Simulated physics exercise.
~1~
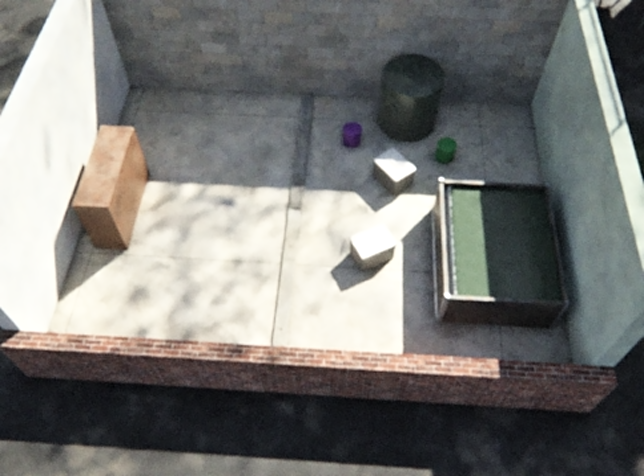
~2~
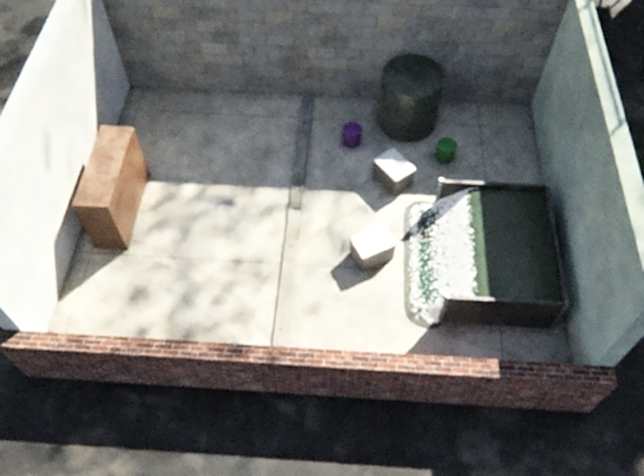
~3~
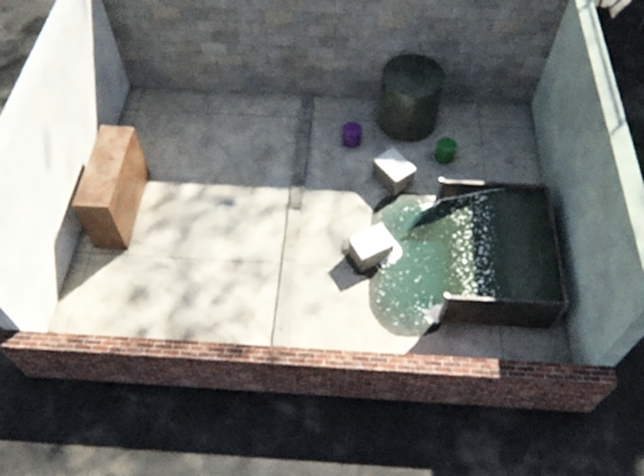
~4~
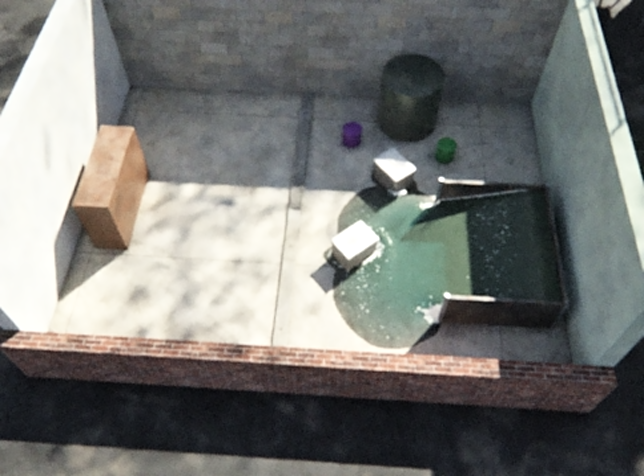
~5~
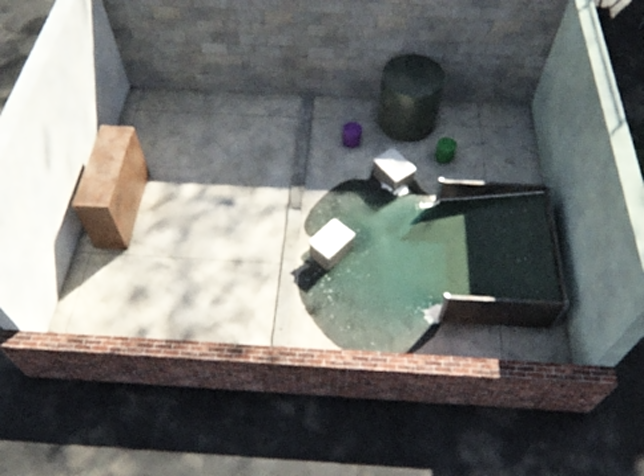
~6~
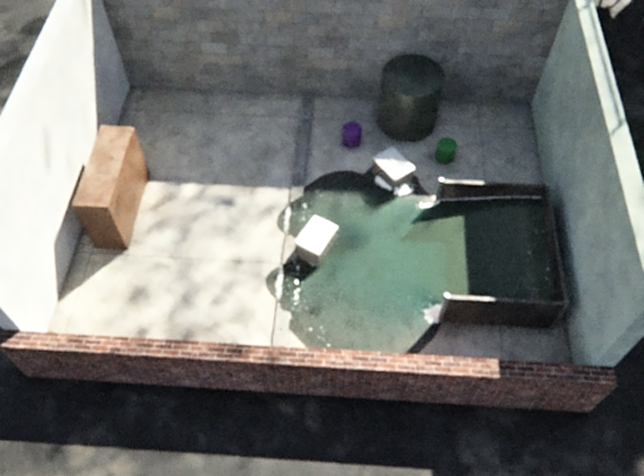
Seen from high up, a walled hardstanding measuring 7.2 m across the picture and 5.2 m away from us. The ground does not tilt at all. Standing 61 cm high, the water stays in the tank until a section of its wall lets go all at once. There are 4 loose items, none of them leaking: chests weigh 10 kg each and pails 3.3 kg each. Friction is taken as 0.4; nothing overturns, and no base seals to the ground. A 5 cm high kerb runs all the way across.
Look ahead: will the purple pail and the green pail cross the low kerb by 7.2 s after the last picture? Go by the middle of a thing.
The purple pail is not over in time, and the green pail is not over in time.
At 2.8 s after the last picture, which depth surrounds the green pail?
Close to 1 centimetres.
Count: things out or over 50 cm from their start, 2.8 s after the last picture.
I count 2.
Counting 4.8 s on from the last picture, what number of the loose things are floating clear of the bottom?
It comes to 1.
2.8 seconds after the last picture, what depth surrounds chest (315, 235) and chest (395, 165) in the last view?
I'd estimate 8 cm for the first and 2 cm for the second.
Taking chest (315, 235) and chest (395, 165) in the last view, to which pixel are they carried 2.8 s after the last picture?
(157, 152) and (382, 136), roughly.
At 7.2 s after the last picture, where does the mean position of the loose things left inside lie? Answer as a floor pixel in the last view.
That lands at roughly (369, 138).
Then, 0.9 s after the last picture the purple pail is near (352, 129), 0.0 m from its start, aground; the green pail is near (447, 145), 0.0 m from its start, aground; 1 of 4 are over the mark; 0 afloat.
Then, 2.8 s after the last picture the purple pail is near (352, 129), 0.0 m from its start, aground; the green pail is near (447, 145), 0.0 m from its start, aground; 1 of 4 are over the mark; 1 afloat.
Then, 4.8 s after the last picture the purple pail is near (353, 123), 0.1 m from its start, aground; the green pail is near (447, 145), 0.0 m from its start, aground; 1 of 4 are over the mark; 1 afloat.
Then, 7.2 s after the last picture the purple pail is near (354, 87), 0.9 m from its start, afloat; the green pail is near (460, 144), 0.2 m from its start, aground; 1 of 4 are over the mark; 3 afloat.
